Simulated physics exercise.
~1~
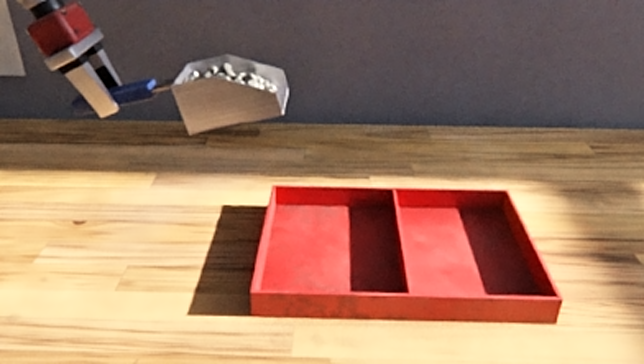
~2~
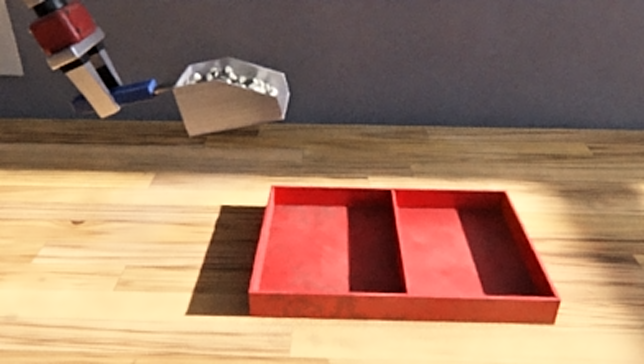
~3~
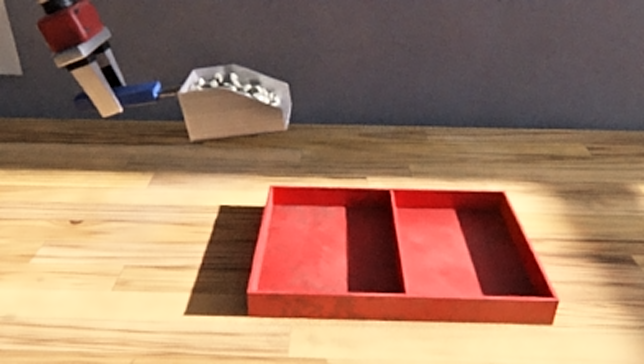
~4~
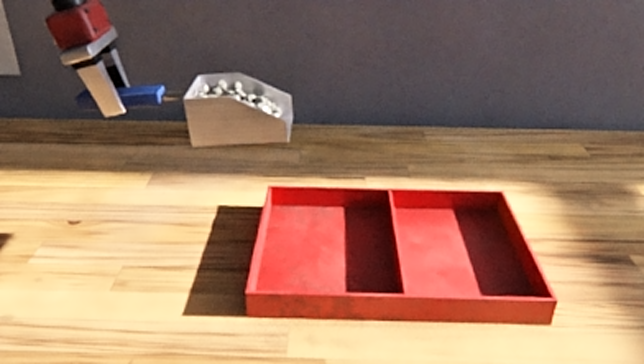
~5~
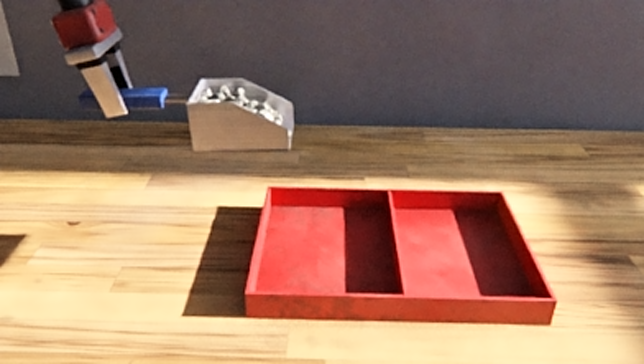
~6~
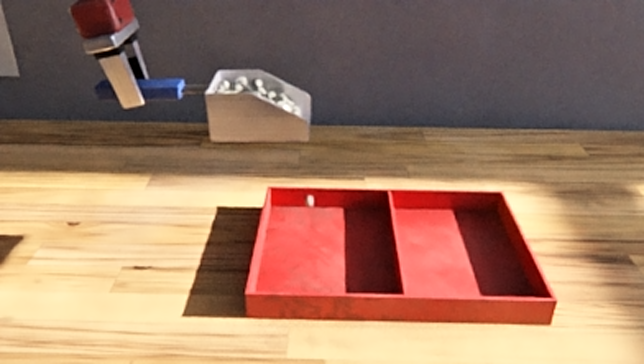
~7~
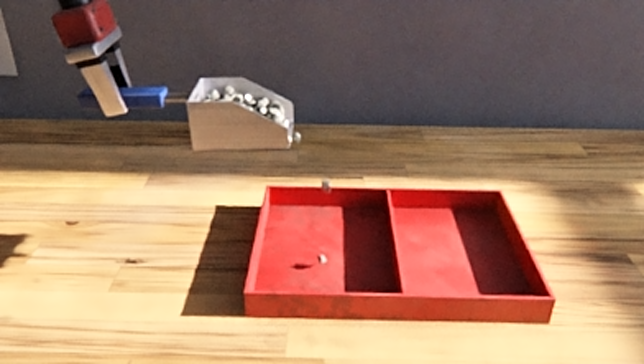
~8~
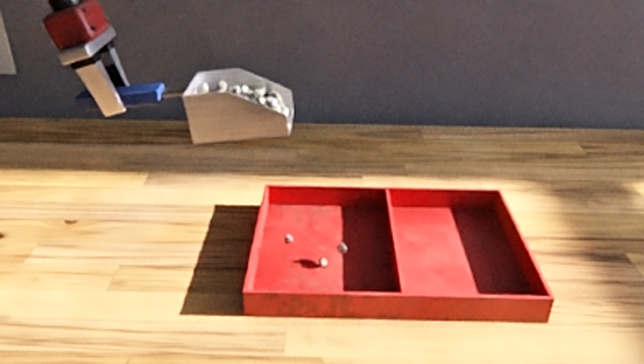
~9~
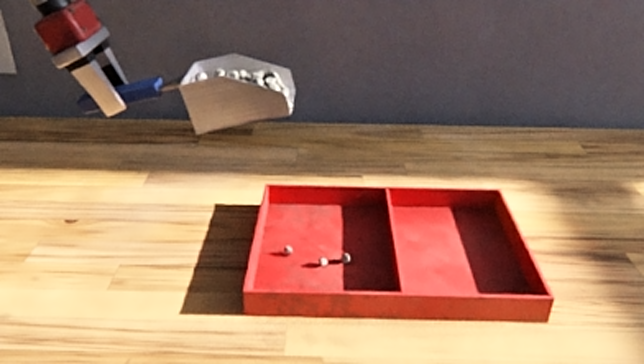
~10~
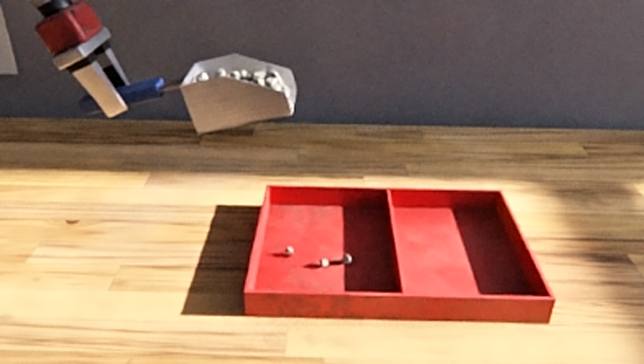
The video shows a robotic gripper holding a scoop of small pale pebbles above a divided red tray, lowering and levelling it, then shifting right and back as three pebbles drop into the left compartment. The scoop tilts back and rises, keeping nearly all its load.
